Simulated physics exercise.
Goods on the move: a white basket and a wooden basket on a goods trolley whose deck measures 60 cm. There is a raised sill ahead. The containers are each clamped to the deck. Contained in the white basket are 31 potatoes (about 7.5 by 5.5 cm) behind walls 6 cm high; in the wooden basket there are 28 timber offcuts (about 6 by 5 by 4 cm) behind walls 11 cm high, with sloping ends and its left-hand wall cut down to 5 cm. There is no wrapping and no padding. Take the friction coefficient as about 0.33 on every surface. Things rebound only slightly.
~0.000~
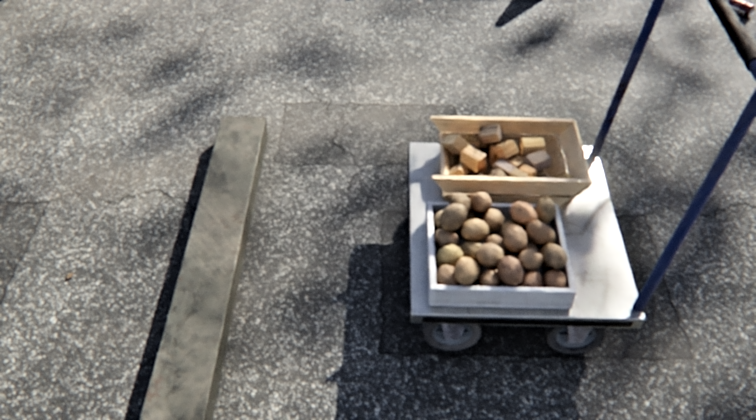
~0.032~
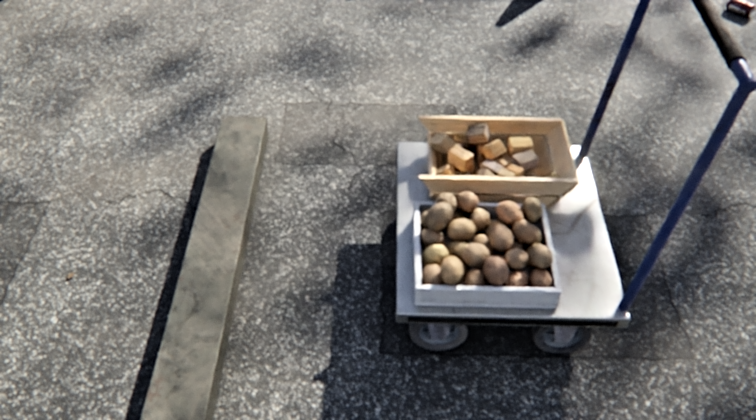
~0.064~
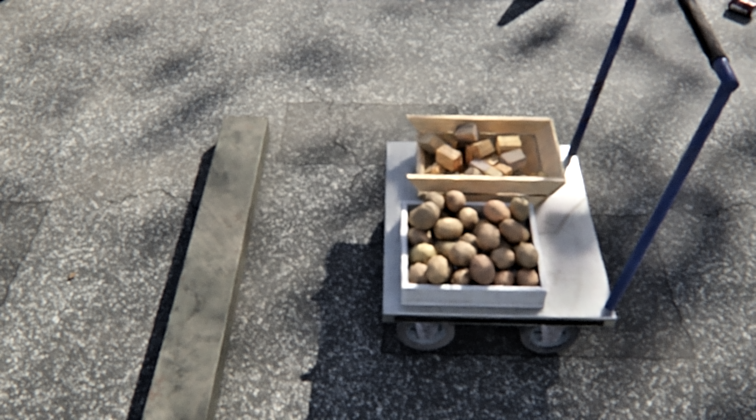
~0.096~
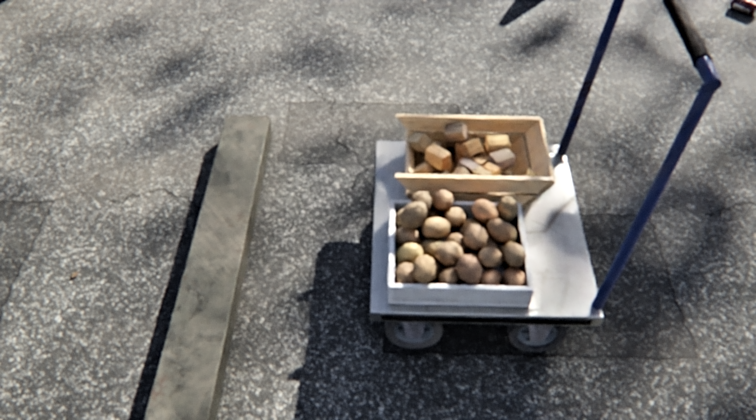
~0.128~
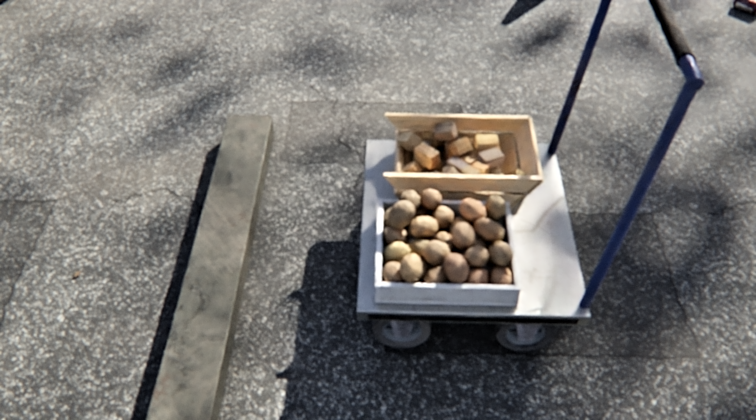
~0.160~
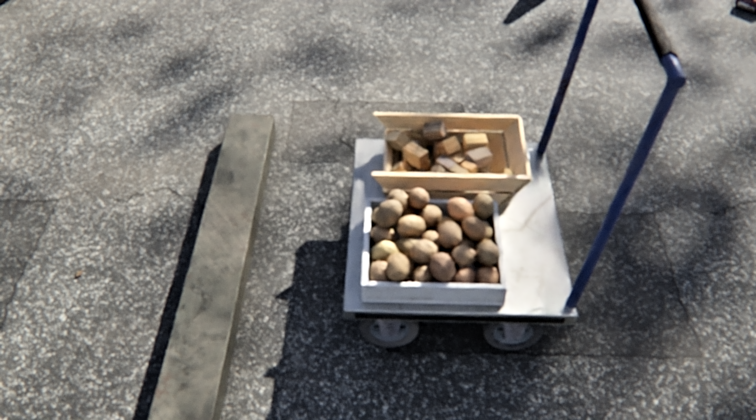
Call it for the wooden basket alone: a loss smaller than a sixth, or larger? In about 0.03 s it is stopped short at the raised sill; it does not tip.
Smaller.
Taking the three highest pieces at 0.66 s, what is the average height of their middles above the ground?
Mean height: Some 34 cm.
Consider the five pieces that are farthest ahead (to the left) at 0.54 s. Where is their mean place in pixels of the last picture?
I'd put them at about (247, 209).
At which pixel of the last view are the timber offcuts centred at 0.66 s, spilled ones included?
Somewhere around pixel (303, 158).
After 0.44 s, impact.
After 0.54 s, the white basket is down by 1 of 31 and the wooden basket has all 28.
After 0.66 s, the white basket is down by 2 of 31 and the wooden basket is down by 1 of 28.
After 0.89 s, the white basket is down by 4 of 31 and the wooden basket is down by 1 of 28.
Outcome (at 1.39 s), the white basket is down by 4 of 31 and the wooden basket is down by 1 of 28. Asked share, 1 of 28, 4 per cent.
